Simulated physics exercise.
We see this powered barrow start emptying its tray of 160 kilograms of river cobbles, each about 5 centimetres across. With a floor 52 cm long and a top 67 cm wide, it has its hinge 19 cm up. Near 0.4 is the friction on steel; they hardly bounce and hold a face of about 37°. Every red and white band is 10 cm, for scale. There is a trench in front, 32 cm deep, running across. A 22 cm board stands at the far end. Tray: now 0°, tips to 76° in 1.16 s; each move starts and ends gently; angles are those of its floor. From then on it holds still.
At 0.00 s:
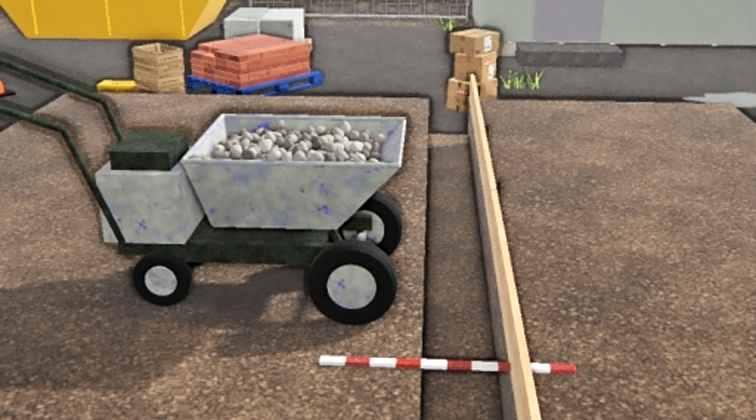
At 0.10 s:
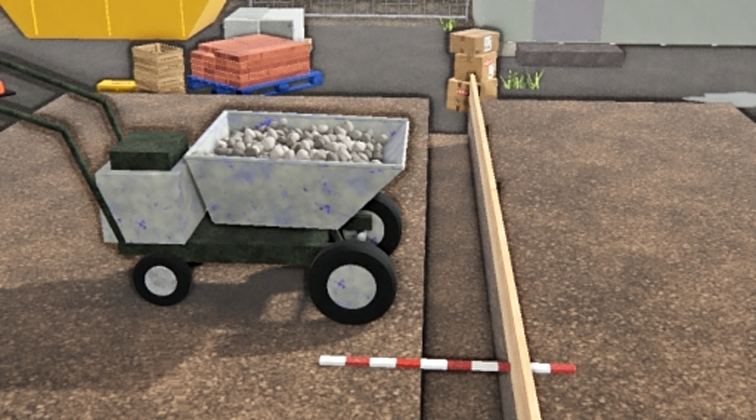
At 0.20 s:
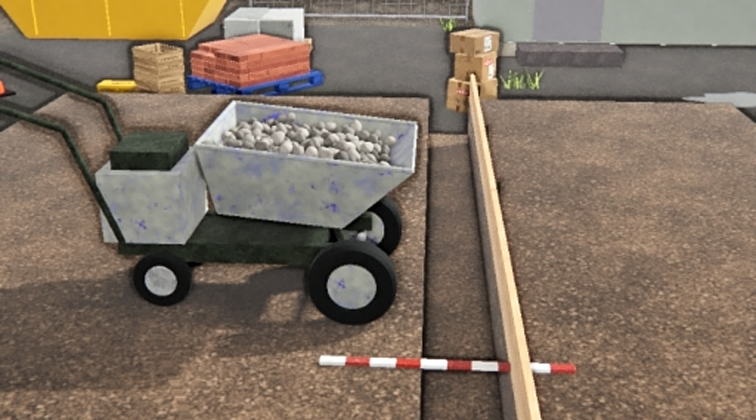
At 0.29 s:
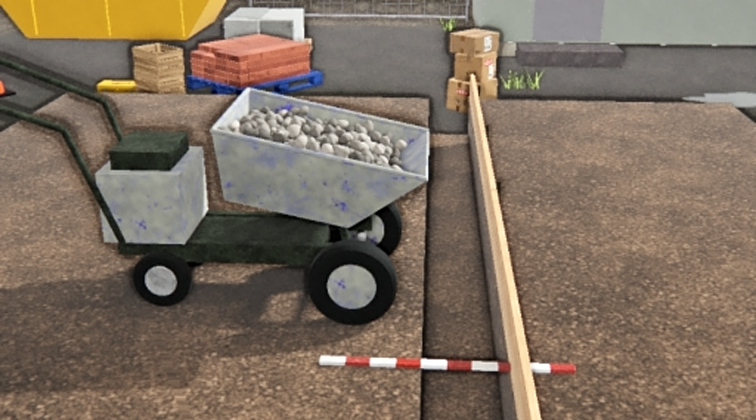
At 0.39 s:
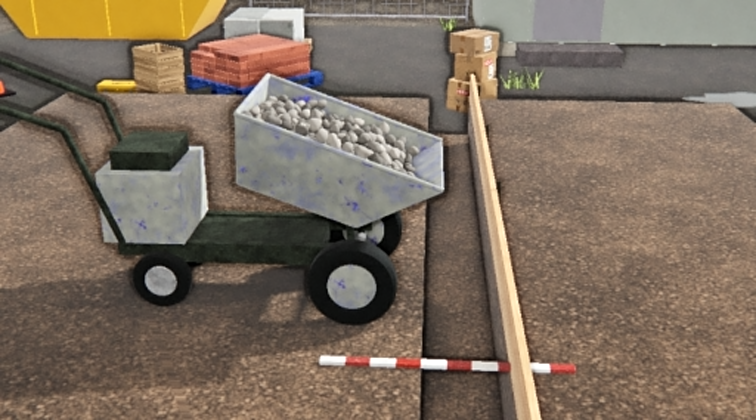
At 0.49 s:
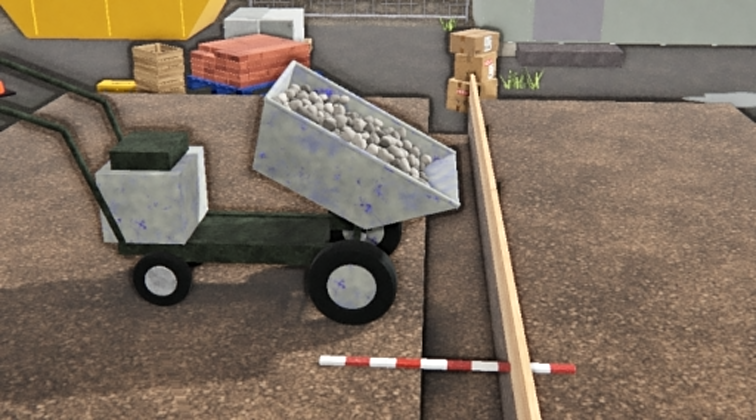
The clip opens on a small wheeled cart with a level, pale metal tray full of rounded stones, standing beside a trench lined by a long wooden board. The tray's left end rises slowly, then more noticeably, until it slopes steeply down to the right, the stones still inside.
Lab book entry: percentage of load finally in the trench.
Approx. 8 percent.
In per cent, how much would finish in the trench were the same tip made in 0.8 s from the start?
5 per cent.
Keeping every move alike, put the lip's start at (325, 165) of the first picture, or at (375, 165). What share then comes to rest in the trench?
100 and 80 %.
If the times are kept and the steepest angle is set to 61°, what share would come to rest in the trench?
Near 30 per cent then.
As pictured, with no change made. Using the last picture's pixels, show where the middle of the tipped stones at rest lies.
Around (556, 292).
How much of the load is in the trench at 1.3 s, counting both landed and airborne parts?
5 per cent or so by then.
After 0.9 s the floor is at 64°; 100 % in the tray; the foremost stones are at (497, 243).
After 1.3 s the floor is at 76°; 68 % in the tray, 6 % in the trench, 26 % past the trench; the foremost stones are at (627, 306).
After 1.6 s the floor is at 76°; 53 % in the tray, 7 % in the trench, 40 % past the trench; the foremost stones are at (731, 298).
After 3.6 s the floor is at 76°; 47 % in the tray, 8 % in the trench, 45 % past the trench; the foremost stones are past the picture's edge.
